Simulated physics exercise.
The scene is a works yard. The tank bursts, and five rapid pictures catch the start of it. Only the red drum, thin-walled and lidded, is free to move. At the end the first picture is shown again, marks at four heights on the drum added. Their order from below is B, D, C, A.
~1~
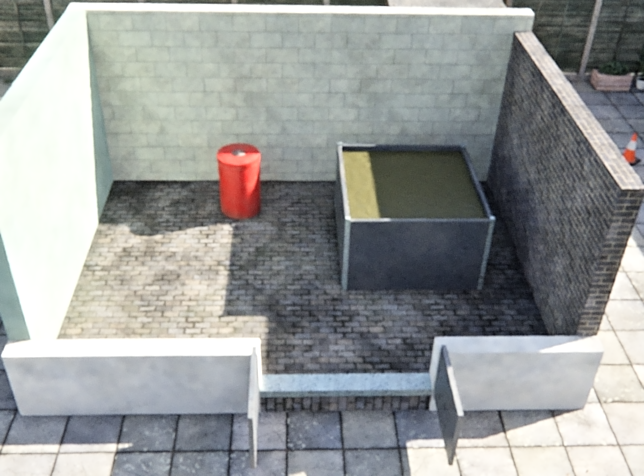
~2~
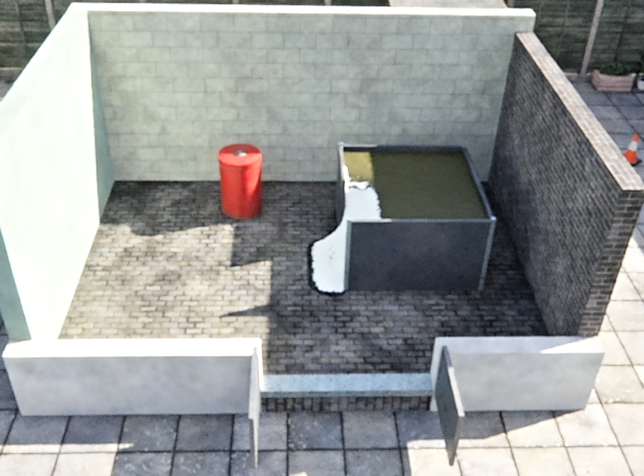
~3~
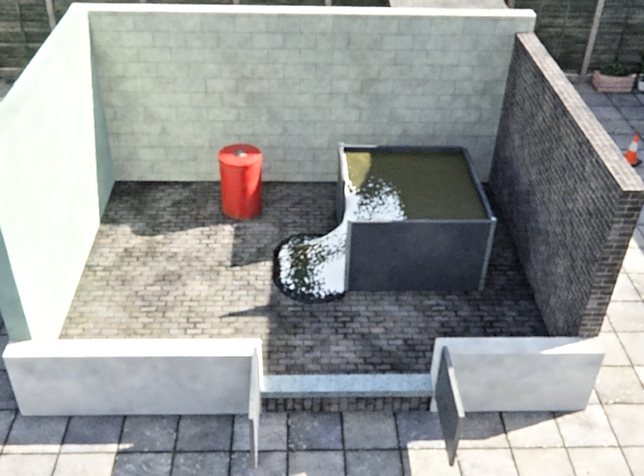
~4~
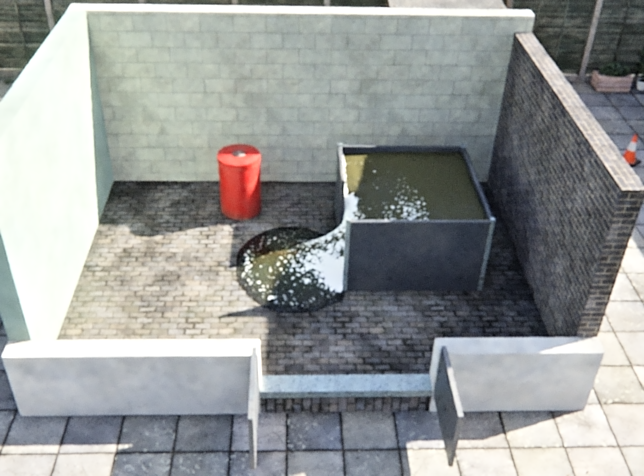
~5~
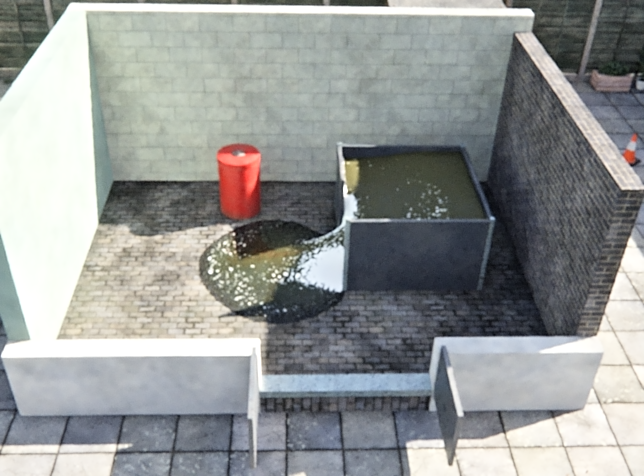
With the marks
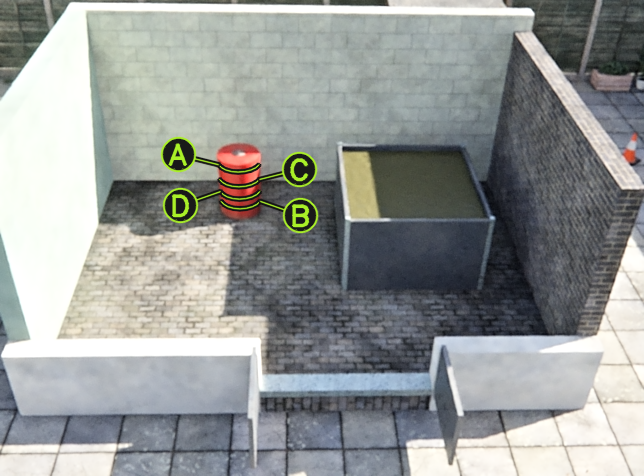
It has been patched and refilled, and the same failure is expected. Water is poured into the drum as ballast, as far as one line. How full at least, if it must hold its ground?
Use level D.
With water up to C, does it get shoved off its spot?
No.
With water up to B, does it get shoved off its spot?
Yes, it does.
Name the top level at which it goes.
B it is.
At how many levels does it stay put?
Three of them.
On the marked copy, A at (238, 172); B at (239, 208); C at (238, 186); D at (239, 199); from the bottom up B, D, C, A.
For level A, it does not move.
For level B, it is pushed about its own width away.
For level C, it does not move.
For level D, it does not move.
